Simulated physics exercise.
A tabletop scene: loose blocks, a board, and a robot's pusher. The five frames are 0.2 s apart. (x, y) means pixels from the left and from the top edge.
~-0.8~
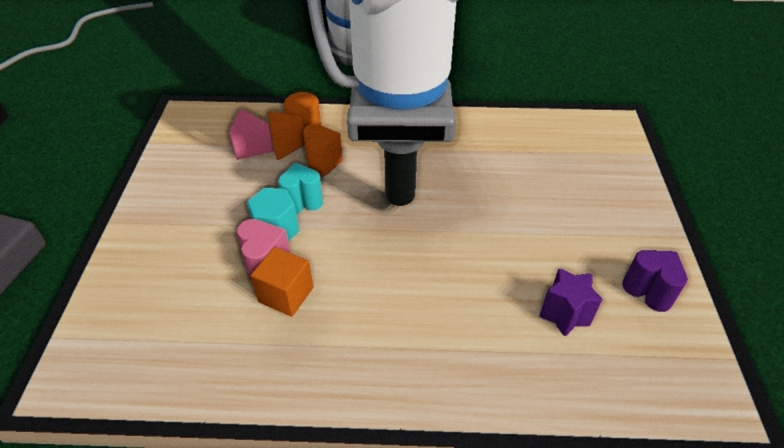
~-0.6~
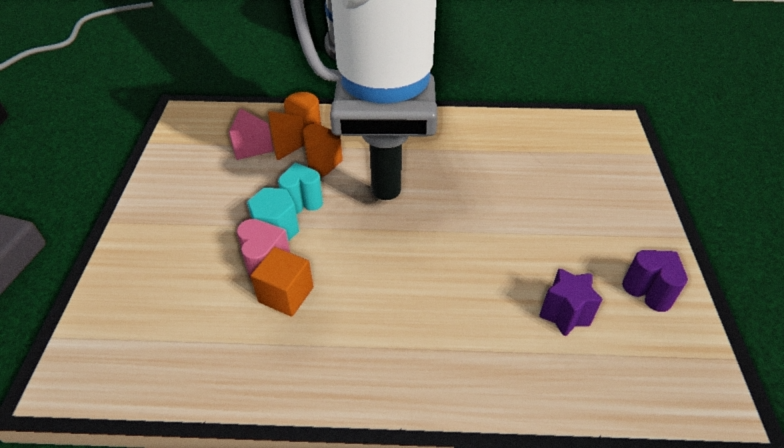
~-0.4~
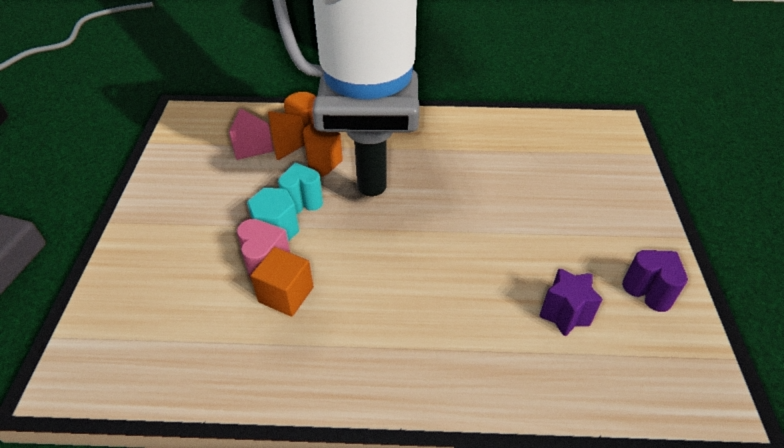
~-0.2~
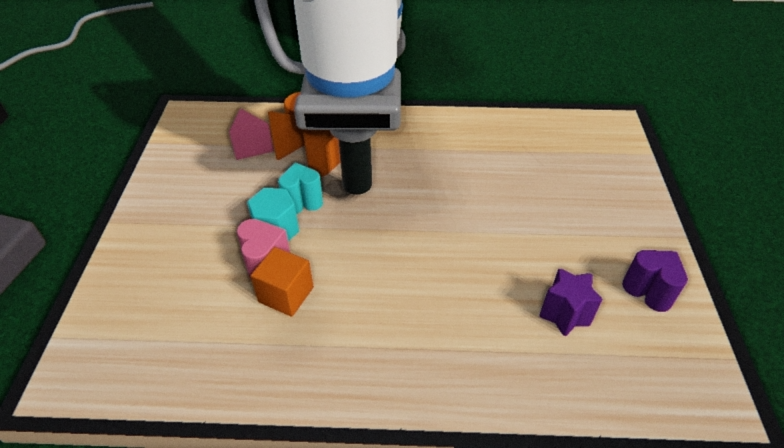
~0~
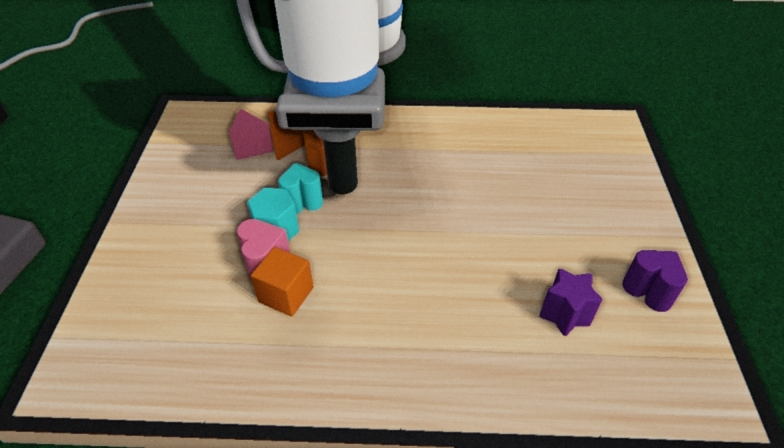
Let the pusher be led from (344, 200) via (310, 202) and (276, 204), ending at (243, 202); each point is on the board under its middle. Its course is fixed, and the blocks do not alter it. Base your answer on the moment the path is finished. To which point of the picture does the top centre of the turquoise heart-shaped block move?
It ends at (202, 169).
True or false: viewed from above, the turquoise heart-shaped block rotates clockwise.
My answer: True.
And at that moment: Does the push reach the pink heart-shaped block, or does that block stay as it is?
When the path is over, the pink heart-shaped block is still on its spot.
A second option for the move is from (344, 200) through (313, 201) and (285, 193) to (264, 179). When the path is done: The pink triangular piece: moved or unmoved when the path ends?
At the moment the path ends, the pink triangular piece still stands where it did.
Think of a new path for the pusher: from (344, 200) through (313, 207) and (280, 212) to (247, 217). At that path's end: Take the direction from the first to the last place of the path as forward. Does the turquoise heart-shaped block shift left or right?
It goes right.
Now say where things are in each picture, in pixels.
Pusher tip at (400, 197); block tops, pink heart-shaped block at (258, 236); turquoise hexagon at (271, 202); turquoise heart-shaped block at (298, 175), in the first picture.
Pusher at (386, 191); blocks unchanged, in the second picture.
Pusher at (372, 188); blocks unchanged, in the third picture.
Pusher at (358, 186); blocks unchanged, in the fourth picture.
Pusher at (343, 186); pink heart-shaped block at (258, 236); turquoise hexagon at (271, 202); turquoise heart-shaped block at (298, 175), in the fifth picture.
On the path given first. One third of the way, pusher at (308, 188); turquoise heart-shaped block at (270, 175).
Two thirds of the way, pusher at (273, 190); turquoise heart-shaped block at (234, 174), turned 20° clockwise.
At the end, pusher at (239, 188); pink heart-shaped block in place; turquoise hexagon in place; turquoise heart-shaped block at (202, 169), turned 30° clockwise.
